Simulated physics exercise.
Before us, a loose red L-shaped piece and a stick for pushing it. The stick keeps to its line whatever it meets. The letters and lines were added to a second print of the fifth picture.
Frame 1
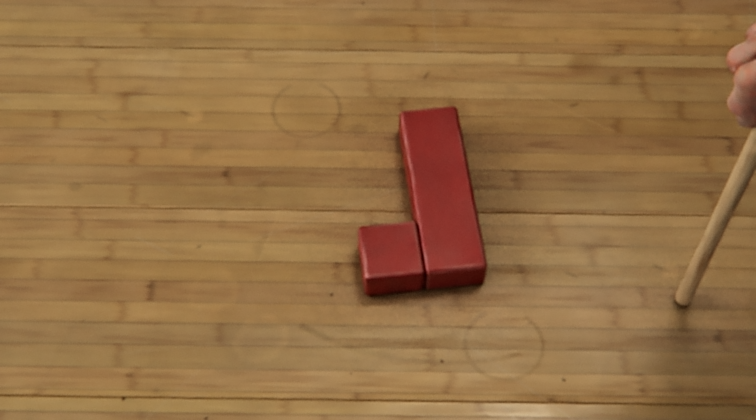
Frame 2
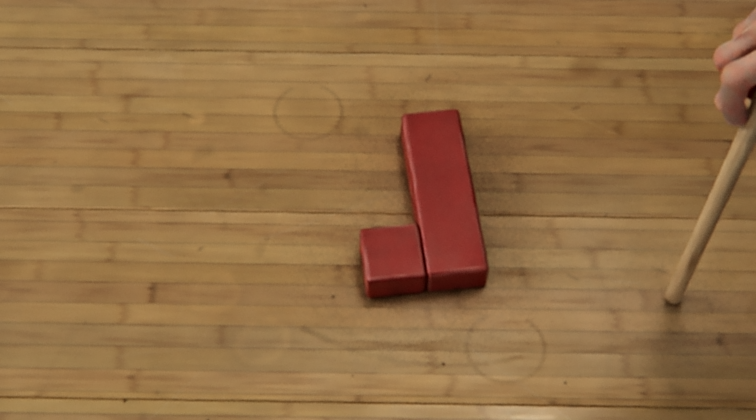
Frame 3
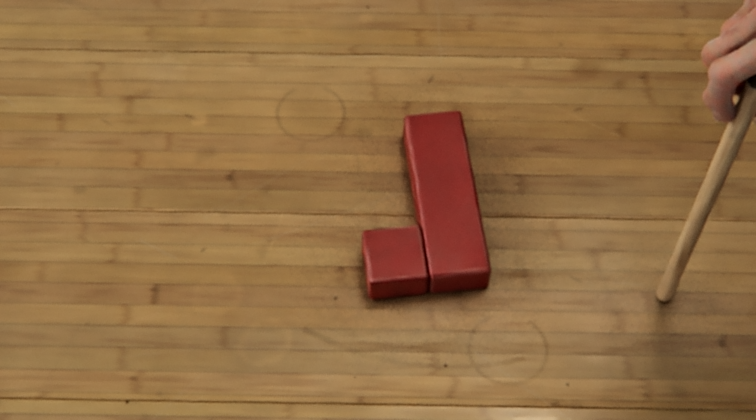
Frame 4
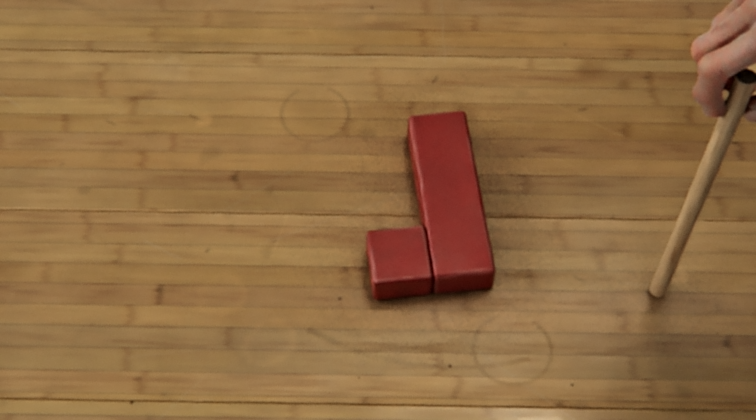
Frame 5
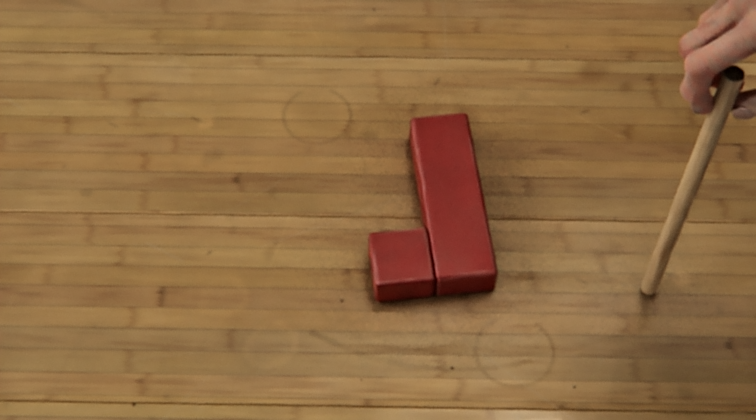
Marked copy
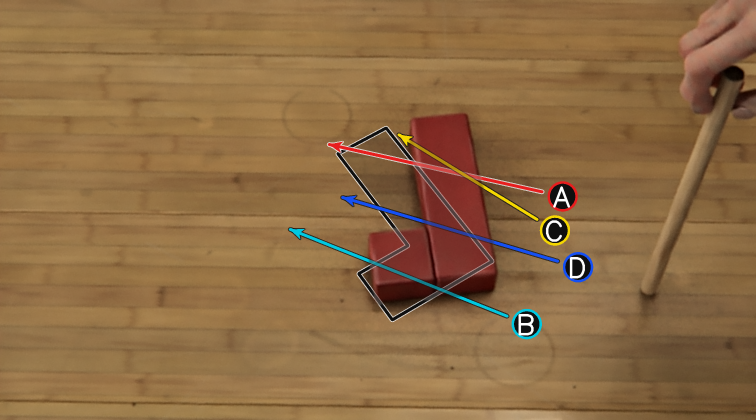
A red L-shaped piece lies on wood while a hand moves a stick slightly left.
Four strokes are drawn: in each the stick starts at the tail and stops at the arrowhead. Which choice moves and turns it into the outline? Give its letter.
C is the one.
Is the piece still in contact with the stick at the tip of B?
At the end, no.
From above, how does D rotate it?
Clockwise.
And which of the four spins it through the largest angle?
A.
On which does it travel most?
That is D.
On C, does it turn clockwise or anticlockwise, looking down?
On that stroke, anticlockwise.
On the marked copy, A from (542, 192) to (329, 144); B from (507, 316) to (290, 229); C from (537, 219) to (399, 135); D from (558, 261) to (342, 197).
Taking C. A third of the way, foot of the stick (486, 189), piece (453, 192).
Two thirds of the way, foot of the stick (436, 159), piece (424, 186).
When it is over, foot of the stick (399, 136), piece (412, 185); it fills the outline.
As for the rest, A leaves the piece out of the outline, at (380, 195); B leaves the piece out of the outline, at (438, 162); D leaves the piece out of the outline, at (312, 148).
